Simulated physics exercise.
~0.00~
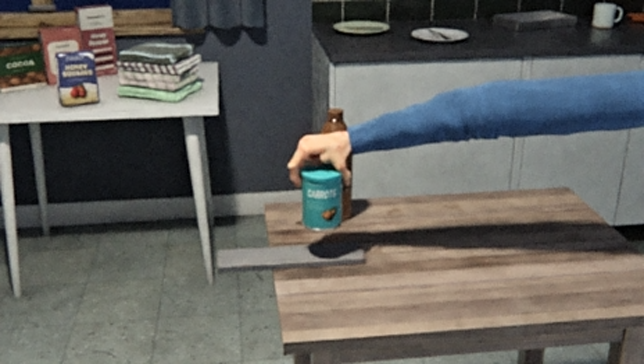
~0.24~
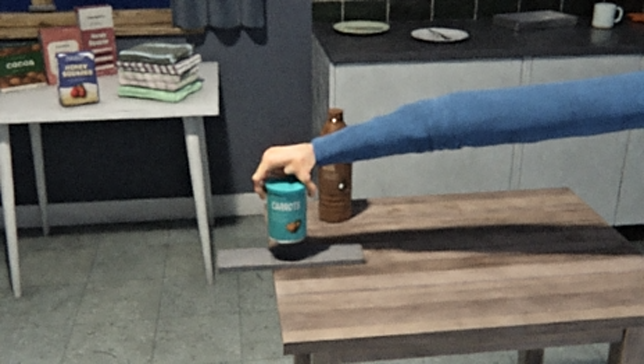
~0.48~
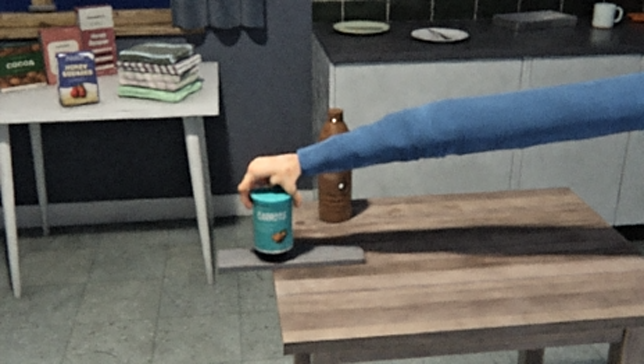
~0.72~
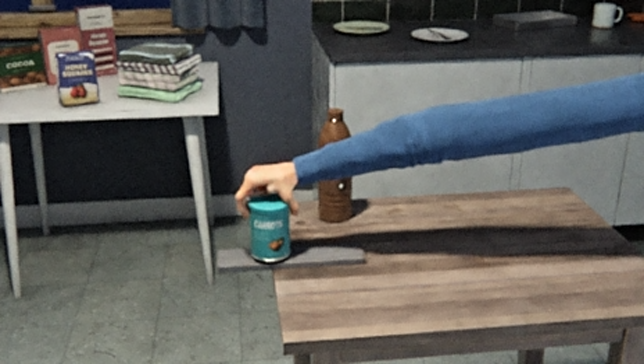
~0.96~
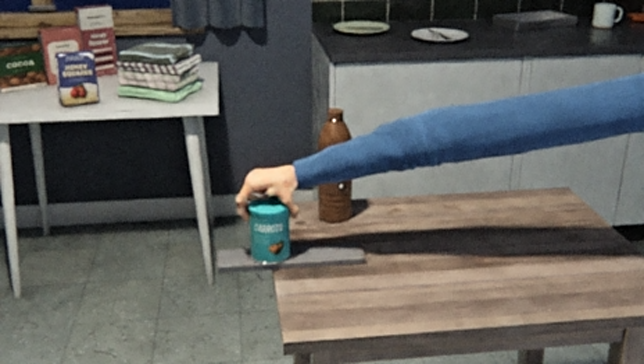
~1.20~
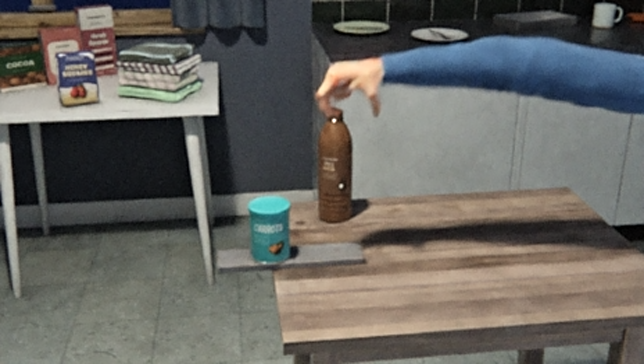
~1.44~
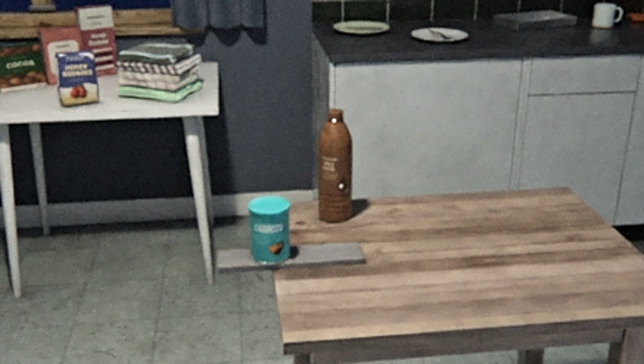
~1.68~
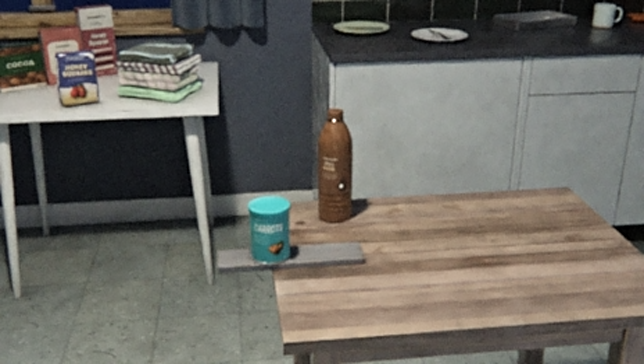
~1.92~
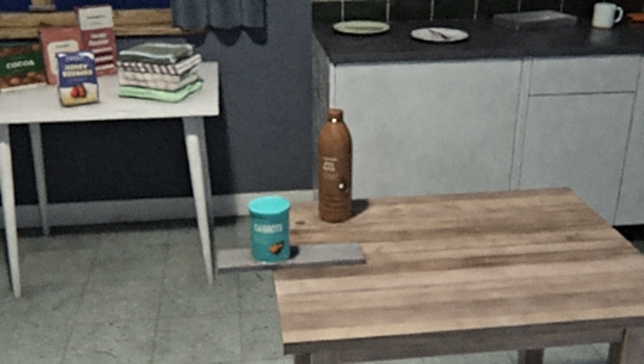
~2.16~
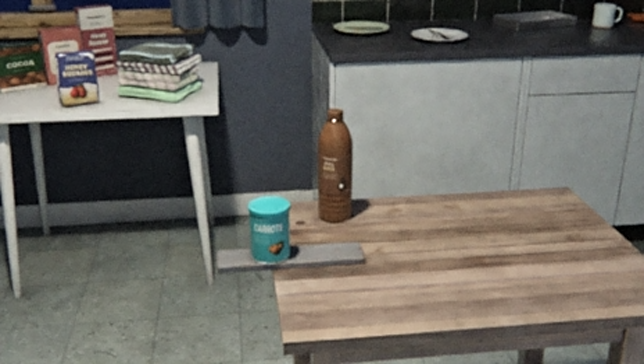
Kitchen table, a hand setting a turquoise tin on an overhanging grey plank near a brown bottle and withdrawing, everything staying put.
